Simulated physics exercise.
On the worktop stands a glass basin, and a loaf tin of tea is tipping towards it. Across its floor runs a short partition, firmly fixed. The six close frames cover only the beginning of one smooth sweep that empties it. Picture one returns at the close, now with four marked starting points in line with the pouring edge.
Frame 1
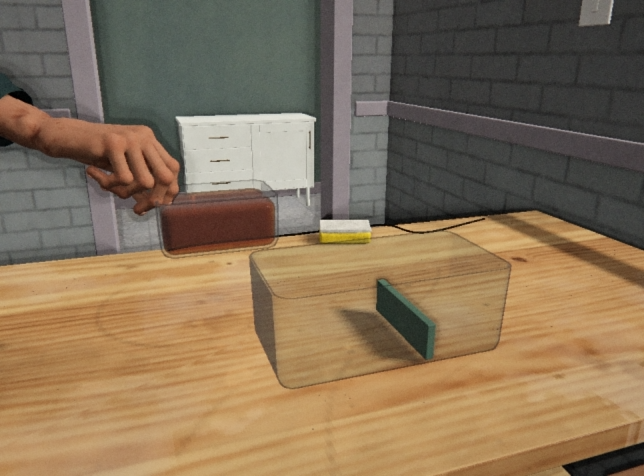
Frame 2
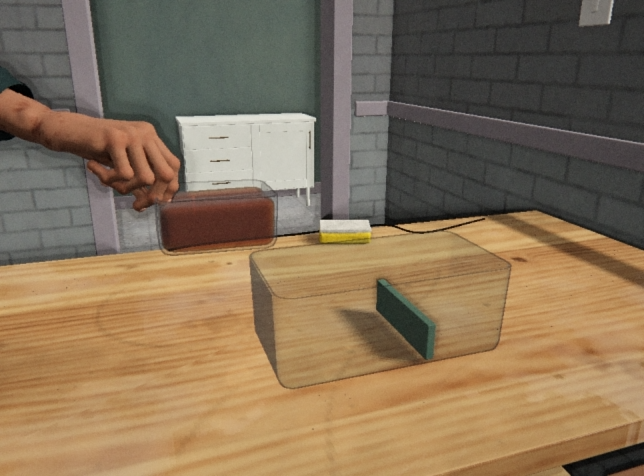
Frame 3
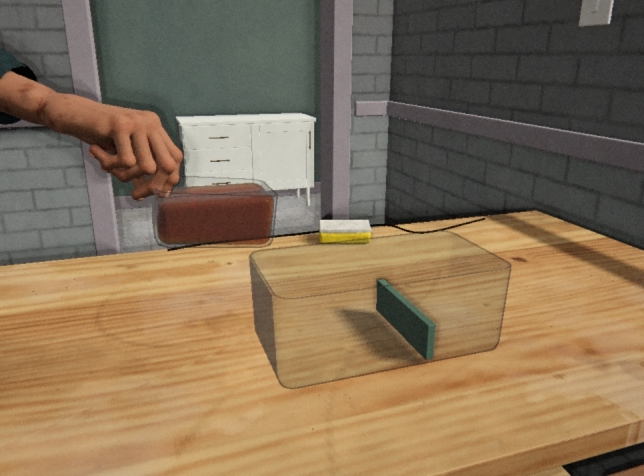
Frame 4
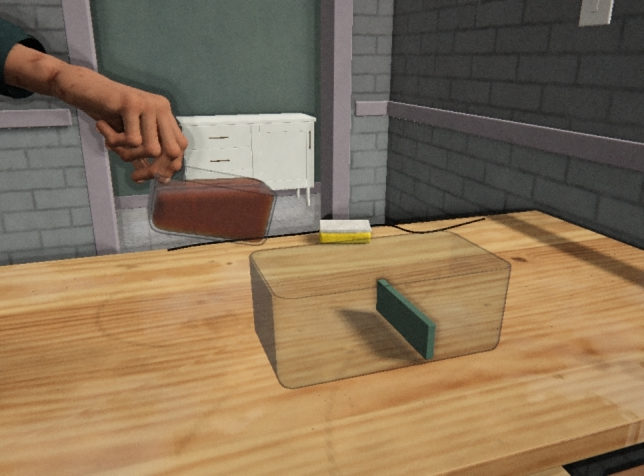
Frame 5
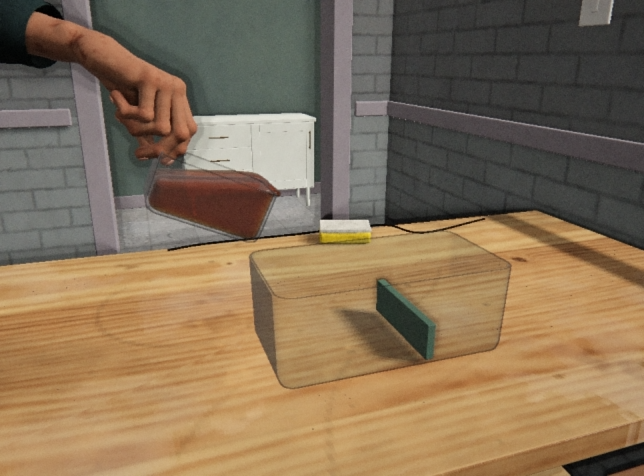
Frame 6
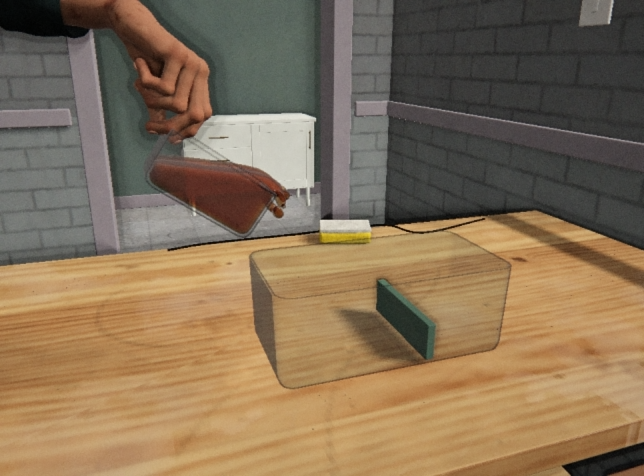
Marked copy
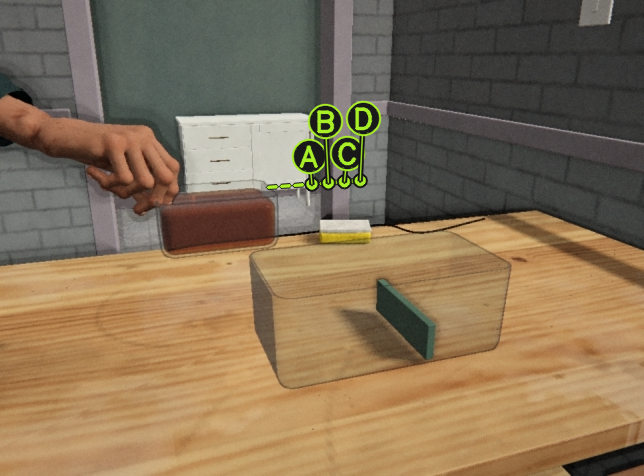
A hand tilting a clear loaf-shaped container of reddish-brown tea until liquid reaches over its lip, beside a glass basin on a wooden worktop.
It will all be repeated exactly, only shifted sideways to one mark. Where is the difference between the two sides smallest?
Go for B.
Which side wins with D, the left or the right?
More ends on the right.
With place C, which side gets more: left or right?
The right one.
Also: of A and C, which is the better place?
Here it is place C.
In lime, A at (311, 184); B at (328, 182); C at (344, 181); D at (360, 180).
For place A, about 81 % ends left of the wall and 17 % right of it.
For place B, about 46 % ends left of the wall and 52 % right of it; 3 % is lost outside.
For place C, about 30 % ends left of the wall and 67 % right of it; 4 % is lost outside.
For place D, about 21 % ends left of the wall and 76 % right of it; 3 % is lost outside.
